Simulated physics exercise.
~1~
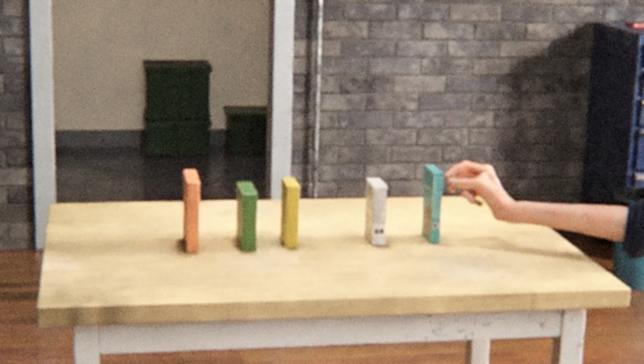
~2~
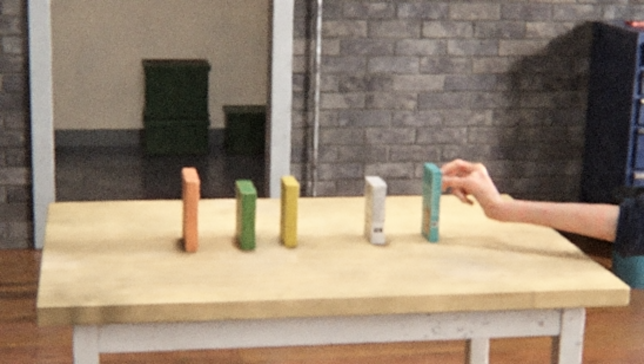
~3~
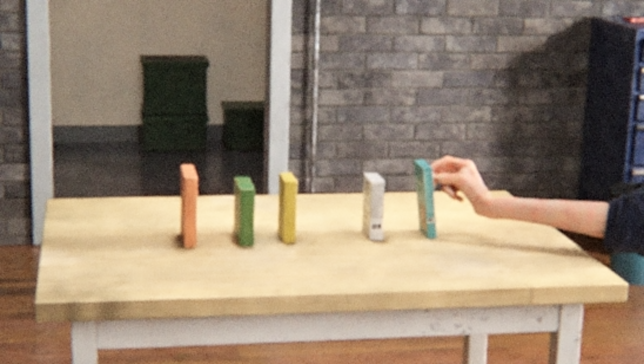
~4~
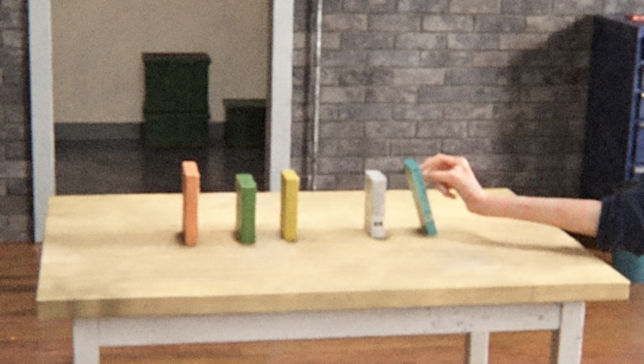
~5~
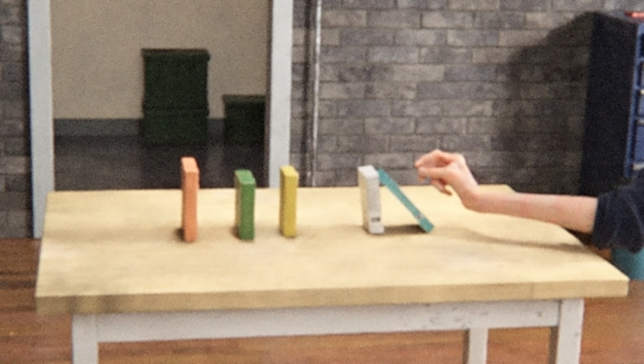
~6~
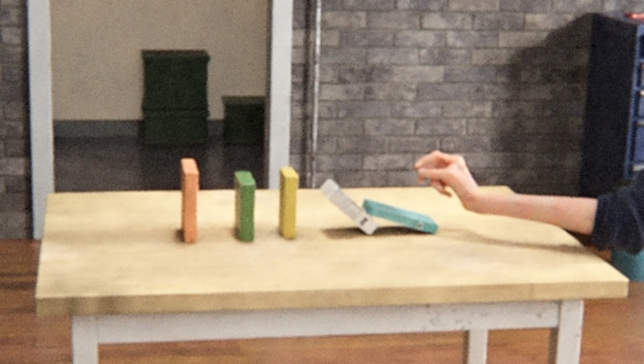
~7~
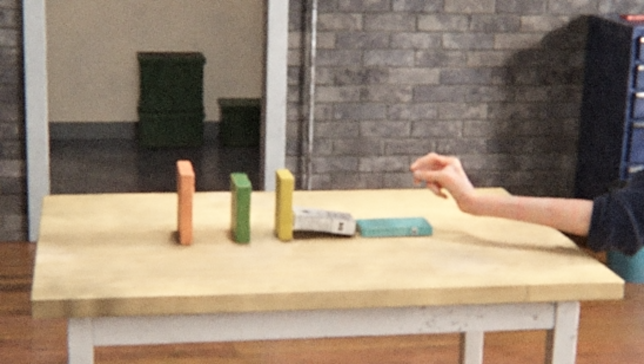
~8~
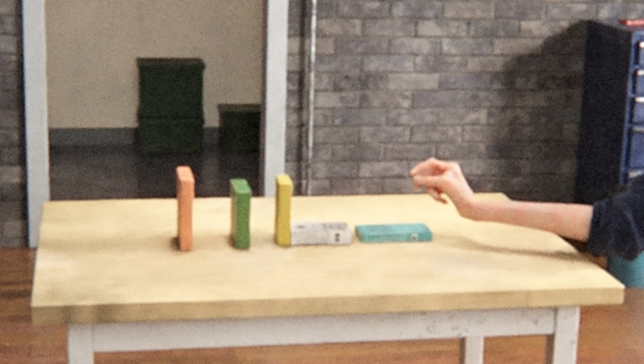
On a pale wooden table in front of a grey brick wall, five slim pieces stand in a row, orange, green, yellow, white and turquoise from left to right. A hand reaching in from the right touches the turquoise packet at the end and tips it to the left. The packet leans away from the fingers and falls against the white one, which topples left in turn. Both drop flat, the white packet coming down just beside the yellow board. The hand stays raised above the table, and the yellow, green and orange pieces remain standing.
